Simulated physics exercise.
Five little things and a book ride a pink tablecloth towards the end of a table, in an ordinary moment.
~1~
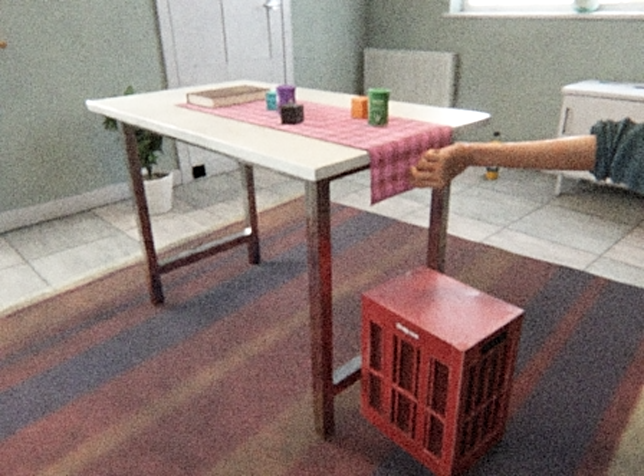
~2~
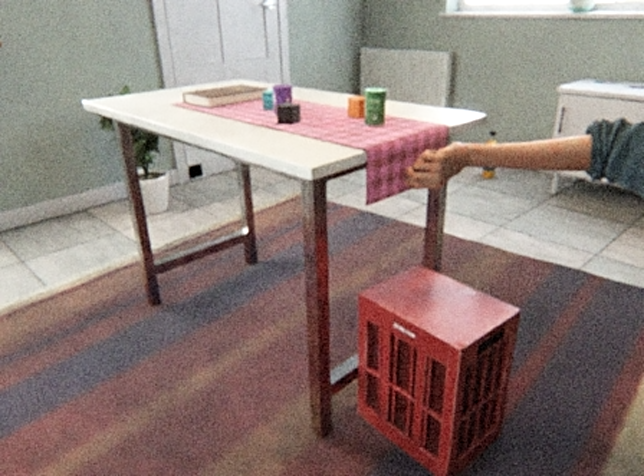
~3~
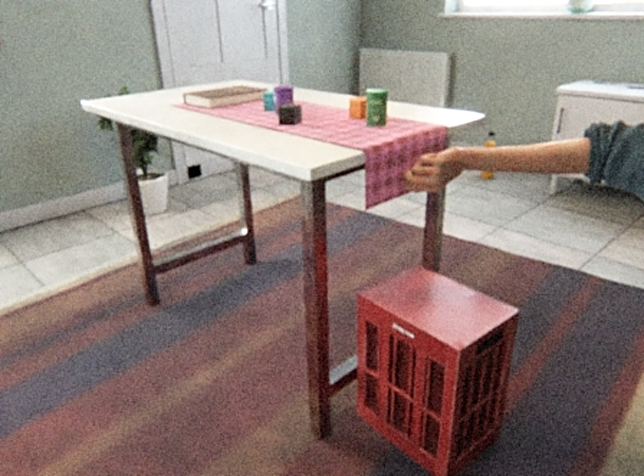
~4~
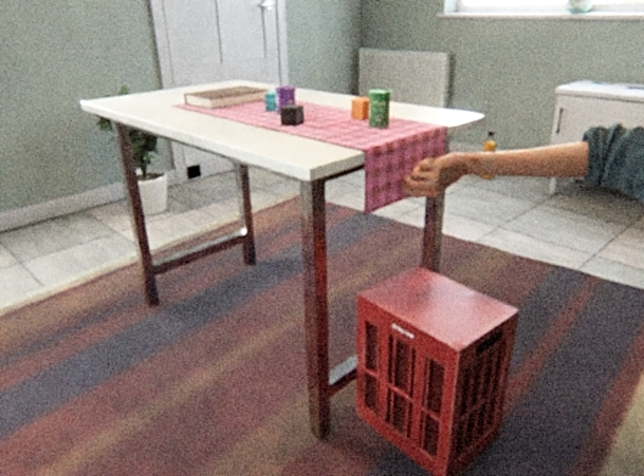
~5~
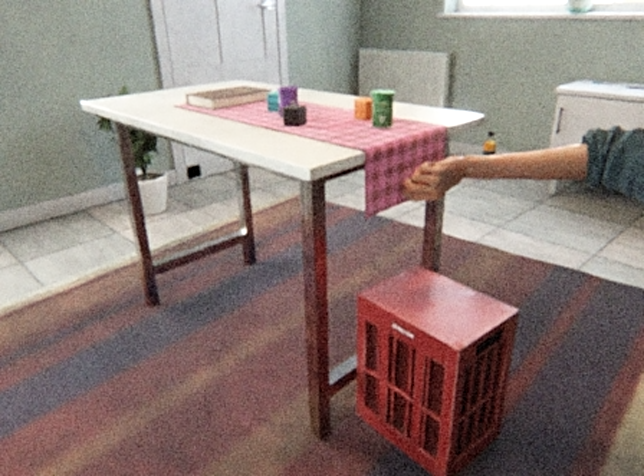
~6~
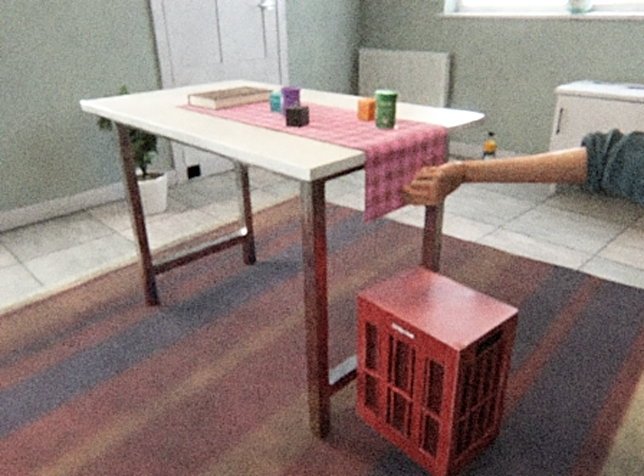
A hand at the right gripped the hanging end of a pink checked tablecloth and drew it slightly downward, and the book and five small colourful things on the white table shifted slightly along with it.
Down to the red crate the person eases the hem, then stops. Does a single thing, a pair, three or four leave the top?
A pair.
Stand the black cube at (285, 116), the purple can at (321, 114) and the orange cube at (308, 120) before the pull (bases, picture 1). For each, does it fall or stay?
Black cube: Safe. Purple can: Safe. Orange cube: Safe.
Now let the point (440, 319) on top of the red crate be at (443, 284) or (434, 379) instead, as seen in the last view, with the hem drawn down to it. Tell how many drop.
Numbers: 1; 4.
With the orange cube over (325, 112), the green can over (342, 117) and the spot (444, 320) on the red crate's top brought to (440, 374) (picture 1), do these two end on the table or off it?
The orange cube does not stay aboard, and the green can does not stay aboard.
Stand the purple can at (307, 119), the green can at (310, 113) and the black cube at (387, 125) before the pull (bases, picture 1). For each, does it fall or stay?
Purple can kept, green can kept, black cube dropped.
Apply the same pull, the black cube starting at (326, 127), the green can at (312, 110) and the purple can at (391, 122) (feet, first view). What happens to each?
The black cube goes over, the green can stays on, the purple can goes over.
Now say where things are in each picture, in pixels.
Hem (370, 207); green can (379, 90); orange cube (363, 98); black cube (292, 105); purple can (286, 87); turquoise cube (277, 92); top of the crate (444, 320), in the first picture.
Hem (365, 206); green can (375, 90), in the second picture.
Hem (366, 211); orange cube (361, 98), in the third picture.
Hem (364, 215); black cube (292, 106); top of the crate (440, 319), in the fourth picture.
Hem (366, 219); purple can (288, 88), in the fifth picture.
Hem (364, 223); green can (387, 92); orange cube (369, 100); black cube (297, 107); purple can (290, 88); turquoise cube (281, 93), in the sixth picture.
Soon after, hem near (406, 266); green can gone.
After that, hem on the crate; green can and orange cube gone.
In the end, hem on the crate; green can and orange cube gone. It carries off two.
